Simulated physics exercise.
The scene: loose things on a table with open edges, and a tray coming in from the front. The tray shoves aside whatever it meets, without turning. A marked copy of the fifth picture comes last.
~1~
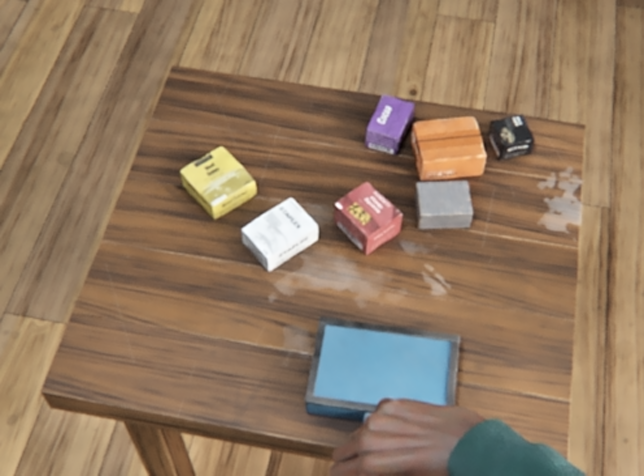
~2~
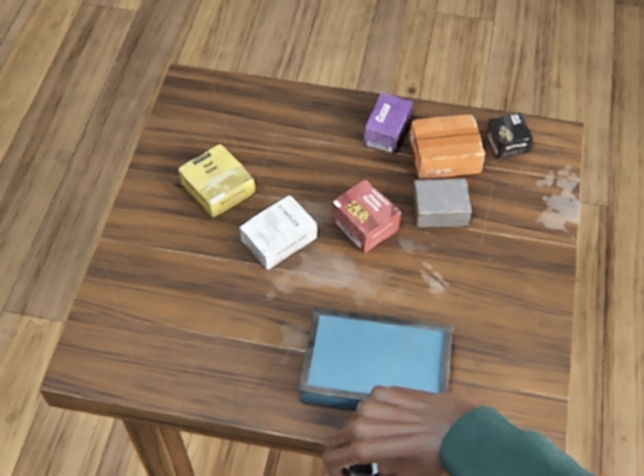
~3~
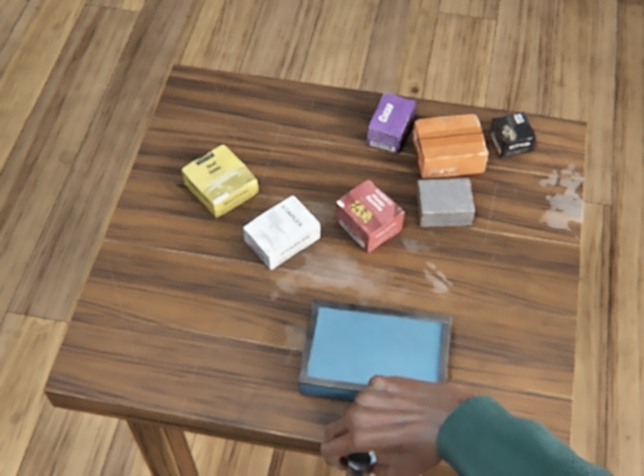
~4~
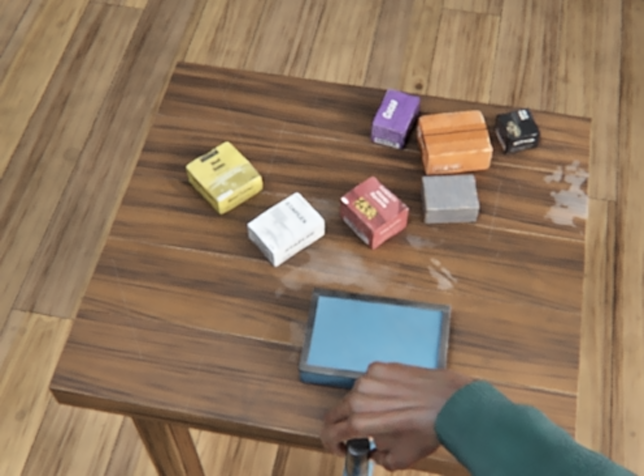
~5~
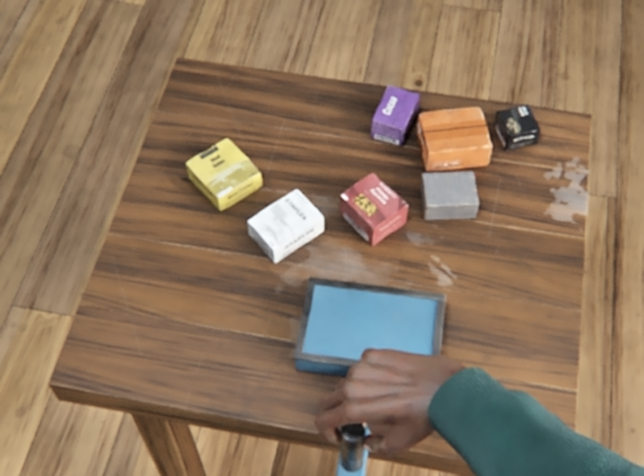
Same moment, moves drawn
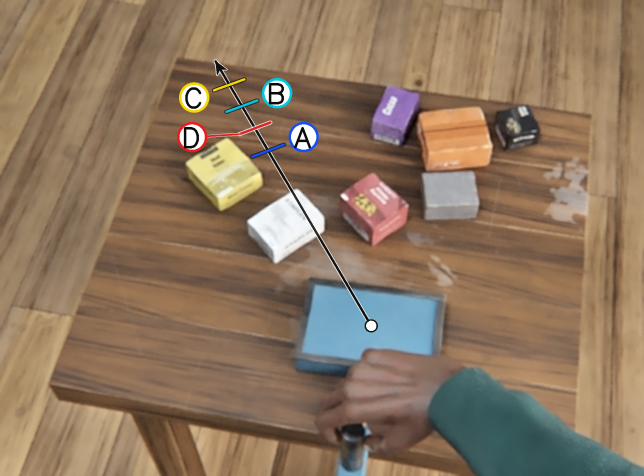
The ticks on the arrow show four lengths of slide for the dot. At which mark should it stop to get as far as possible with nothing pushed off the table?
No farther than B.
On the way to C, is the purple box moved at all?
Yes.
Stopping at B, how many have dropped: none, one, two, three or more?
In all, none.
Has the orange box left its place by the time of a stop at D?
No.
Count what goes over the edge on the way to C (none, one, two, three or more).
In all, two.
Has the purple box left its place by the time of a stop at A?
By then, yes.
On the copy, A at (268, 151); B at (242, 106); C at (229, 85); D at (255, 128); the arrow from (371, 326) to (216, 61); the white dot at (371, 326).
On B. First, tray (320, 246); yellow box (221, 166); red packet (371, 188).
Then, tray (276, 170); purple box (403, 109); yellow box (191, 144).
Finally, tray (243, 115); yellow box (154, 123); white box (245, 71); nothing has fallen.
By contrast, A is safe but short; C drops the white box and yellow box; D is safe but short.
